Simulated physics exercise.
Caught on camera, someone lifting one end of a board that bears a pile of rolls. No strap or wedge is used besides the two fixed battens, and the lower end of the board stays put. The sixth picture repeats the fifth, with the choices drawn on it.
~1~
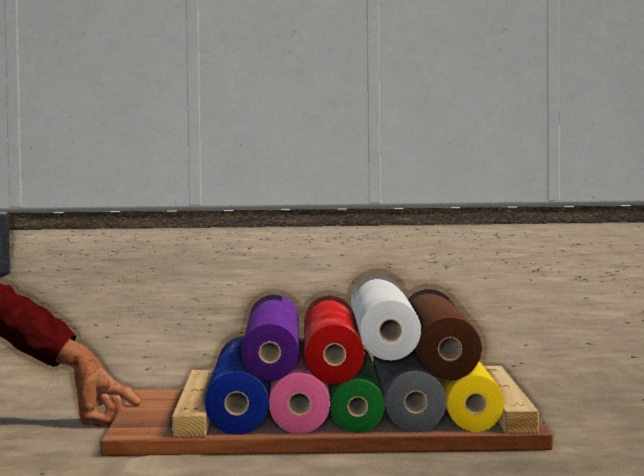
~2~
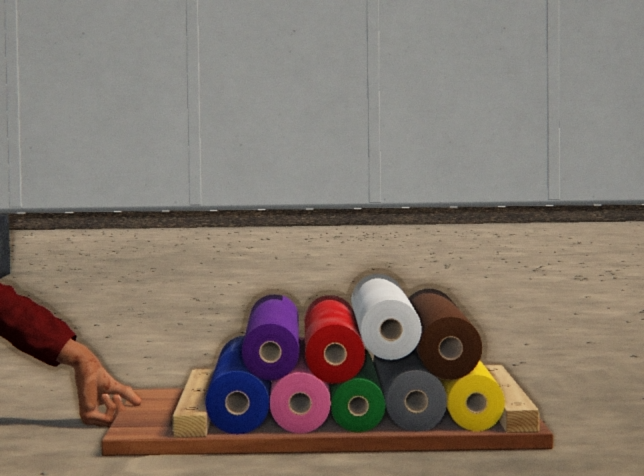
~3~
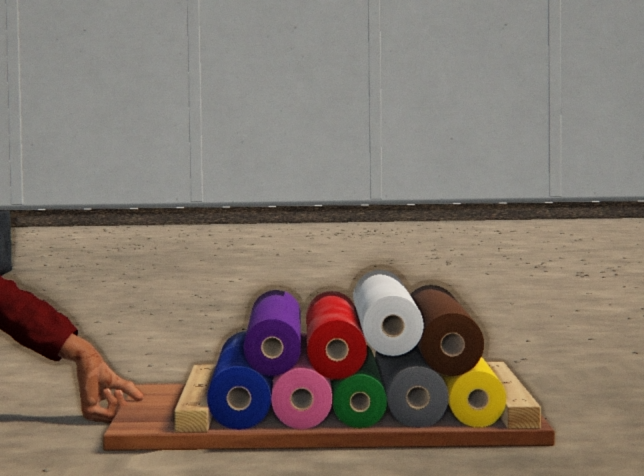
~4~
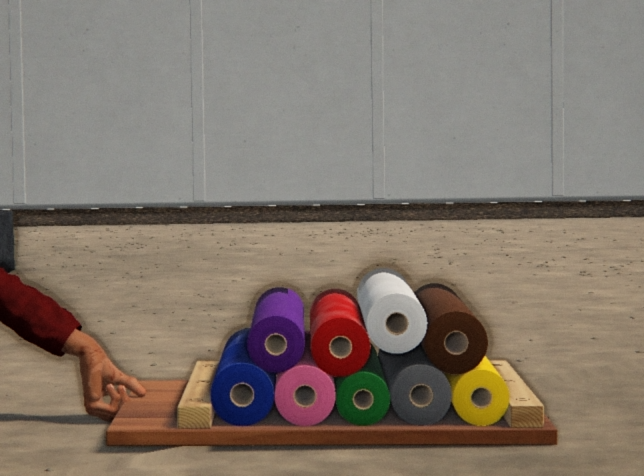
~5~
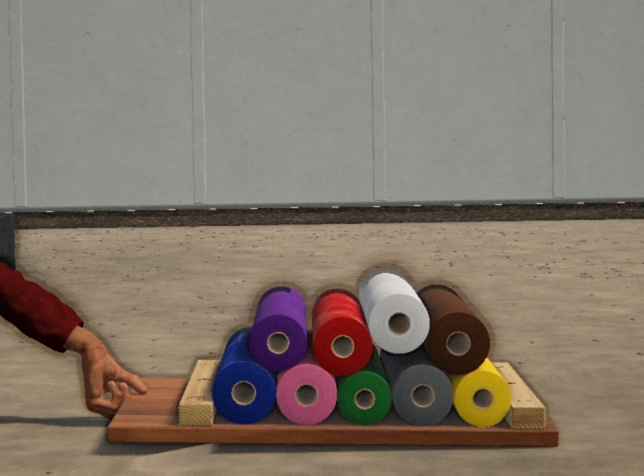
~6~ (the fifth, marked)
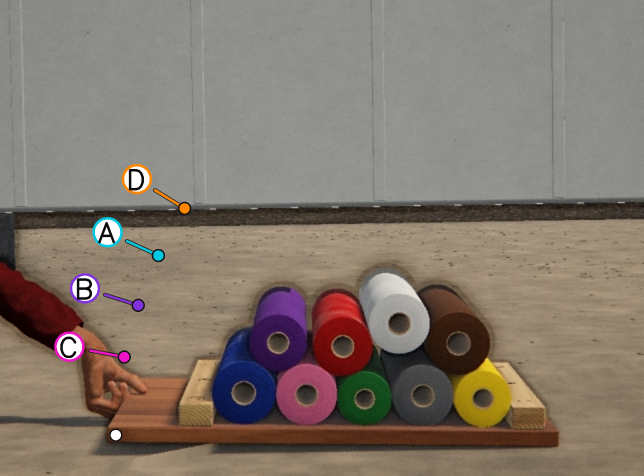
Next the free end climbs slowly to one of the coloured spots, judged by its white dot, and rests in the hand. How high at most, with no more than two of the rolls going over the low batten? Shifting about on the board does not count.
It can be raised to B.
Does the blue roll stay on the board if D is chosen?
Yes.
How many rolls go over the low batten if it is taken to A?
It comes to three.
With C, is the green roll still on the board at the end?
Yes.
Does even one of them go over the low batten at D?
Yes, at D.
On the marked copy, A at (158, 255); B at (138, 305); C at (124, 357); D at (185, 208); the white dot at (116, 435).
Taking B. A third of the way, board at 14°.
Two thirds of the way, board at 19°.
When it is over, board at 19°, one over the low batten (brown).
As for the rest, A three over the low batten (red, brown, white); C none over the low batten; D four over the low batten (red, brown, white, purple).
